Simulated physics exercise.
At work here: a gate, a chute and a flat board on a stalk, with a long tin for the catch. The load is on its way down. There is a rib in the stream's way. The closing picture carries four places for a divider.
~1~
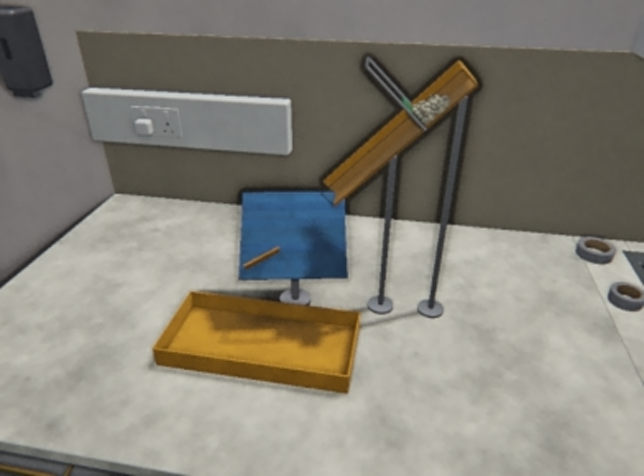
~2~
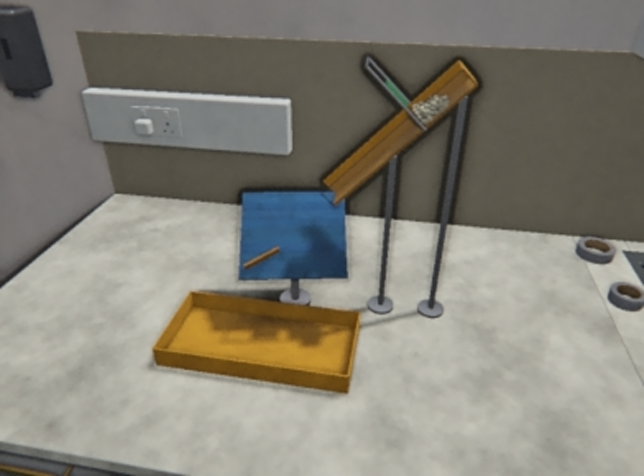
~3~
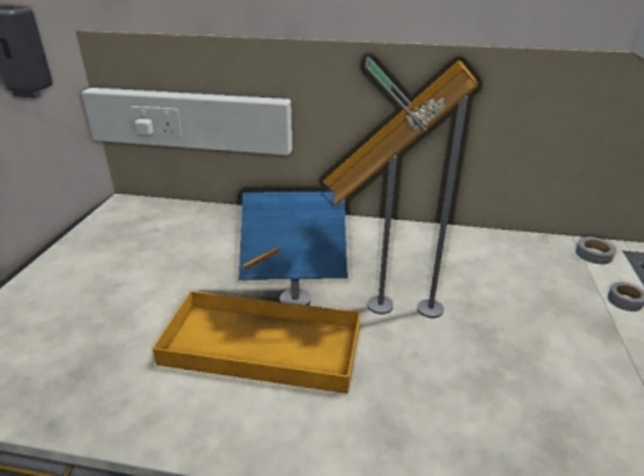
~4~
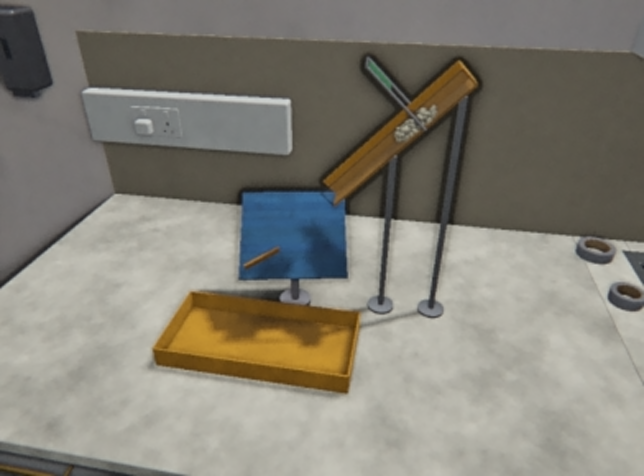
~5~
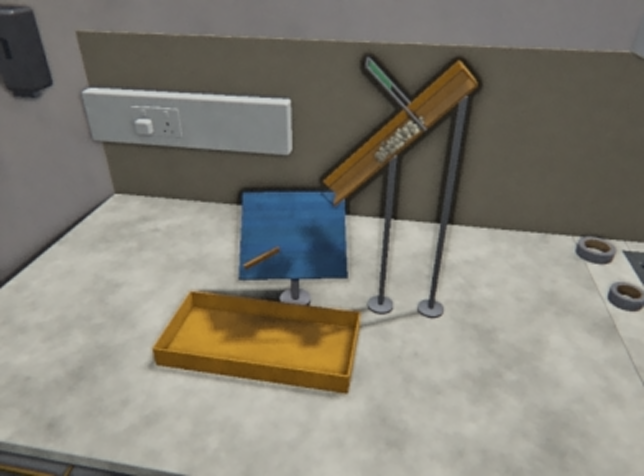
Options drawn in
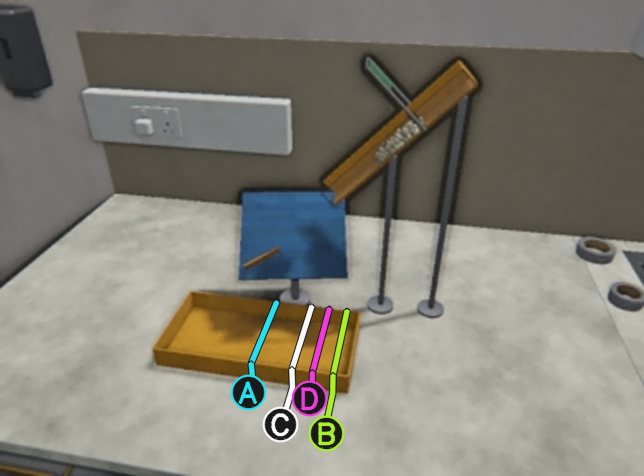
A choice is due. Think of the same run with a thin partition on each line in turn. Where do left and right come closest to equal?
A.
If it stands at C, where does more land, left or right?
More lands on the left.
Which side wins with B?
More lands on the left.
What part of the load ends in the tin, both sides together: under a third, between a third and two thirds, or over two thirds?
It is over two thirds.
On the marked copy, line A crosses the front rim at (251, 362); line B crosses the front rim at (333, 374); line C crosses the front rim at (292, 368); line D crosses the front rim at (312, 371).
If A is chosen, of what is caught, about two thirds on the left of the divider, about a third on the right.
If B is chosen, of what is caught, all on the left of the divider, none on the right.
If C is chosen, of what is caught, nearly all on the left of the divider, a small part on the right.
If D is chosen, of what is caught, nearly all on the left of the divider, a stray few on the right.
